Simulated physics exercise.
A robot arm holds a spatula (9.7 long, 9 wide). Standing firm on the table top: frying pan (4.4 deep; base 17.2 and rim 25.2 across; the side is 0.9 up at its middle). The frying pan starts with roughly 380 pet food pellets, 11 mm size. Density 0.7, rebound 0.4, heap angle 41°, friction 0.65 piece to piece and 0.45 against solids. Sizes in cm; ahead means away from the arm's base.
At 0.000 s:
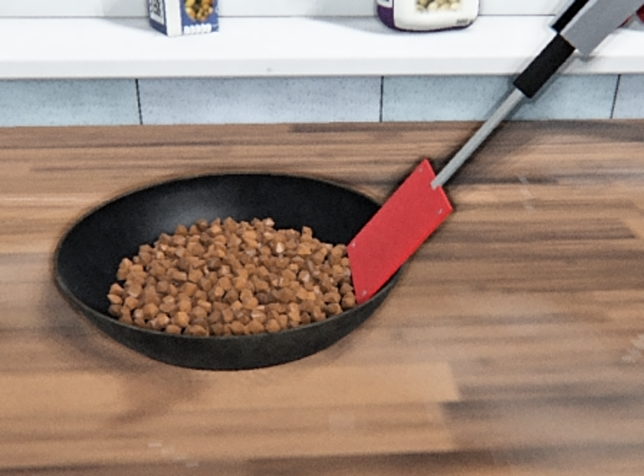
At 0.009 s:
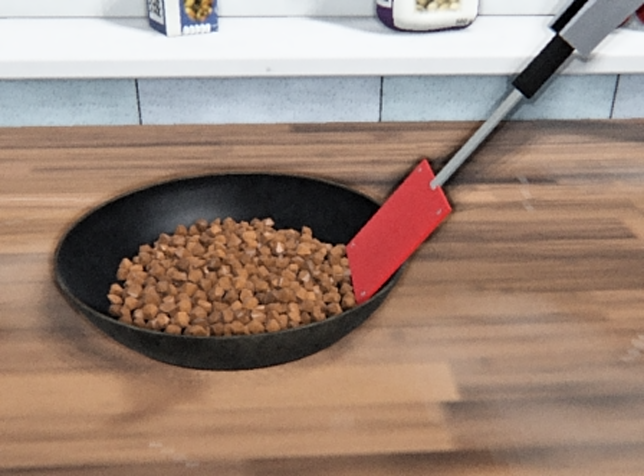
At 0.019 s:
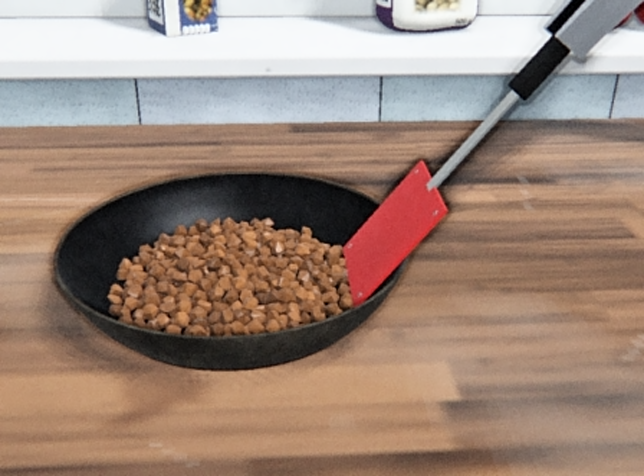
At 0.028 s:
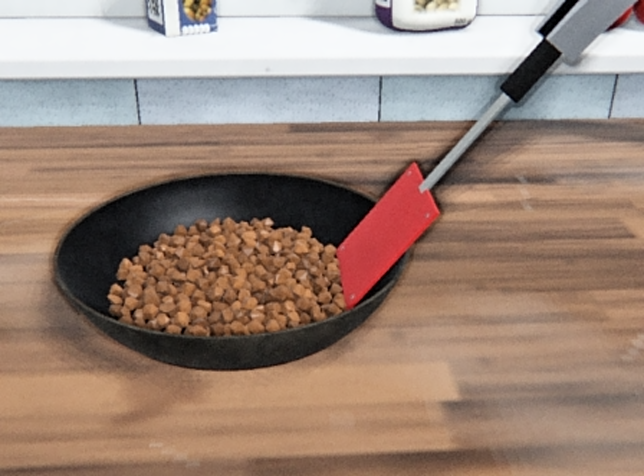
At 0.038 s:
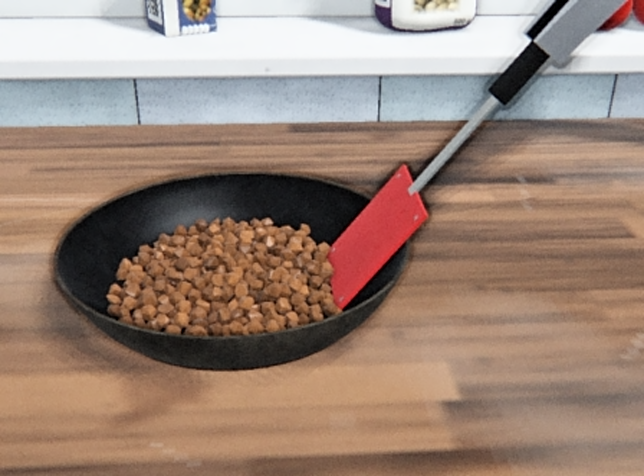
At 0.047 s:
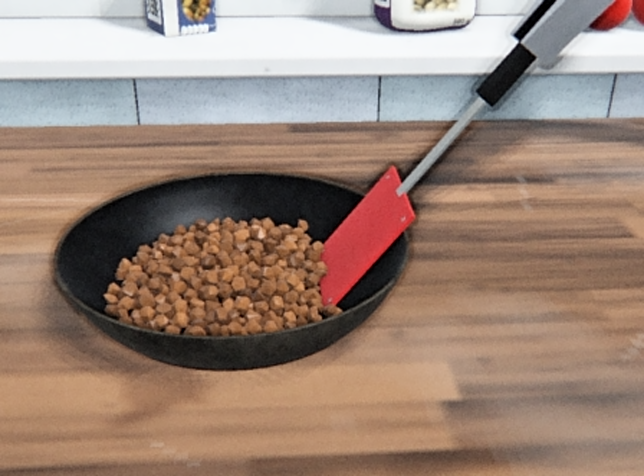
On a wooden tabletop, a red spatula pushes brown pellets slightly left in a black pan.
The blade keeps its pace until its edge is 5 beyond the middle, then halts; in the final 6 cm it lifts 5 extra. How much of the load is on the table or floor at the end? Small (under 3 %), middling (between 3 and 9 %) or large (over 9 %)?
A middling share, between 3 and 9 %, ends on the table or floor.
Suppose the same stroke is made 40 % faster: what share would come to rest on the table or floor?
Then about 15 per cent.
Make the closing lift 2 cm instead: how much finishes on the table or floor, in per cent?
Some 0 per cent.
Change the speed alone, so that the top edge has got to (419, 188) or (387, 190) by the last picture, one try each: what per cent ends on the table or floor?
Some 0 and 15 per cent.
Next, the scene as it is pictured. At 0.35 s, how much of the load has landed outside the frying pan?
About 6 per cent.
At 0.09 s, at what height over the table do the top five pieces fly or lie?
Roughly 4 cm.
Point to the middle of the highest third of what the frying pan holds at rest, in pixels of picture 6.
Near (129, 267).
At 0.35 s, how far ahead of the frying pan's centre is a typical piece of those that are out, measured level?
About 22 cm.
By 0.09 s, sloping 52°, highest piece 5 above the table; 380 in the frying pan.
By 0.13 s, sloping 52°, highest piece 5 above the table; 380 in the frying pan.
By 0.35 s, sloping 52°, highest piece 4 above the table; 359 in the frying pan, 21 on the table or floor.
By 1.40 s, sloping 52°, highest piece 4 above the table; 359 in the frying pan, 21 on the table or floor.
Final count, 359 in the frying pan, 21 on the table or floor. That is 6 % on the table or floor.
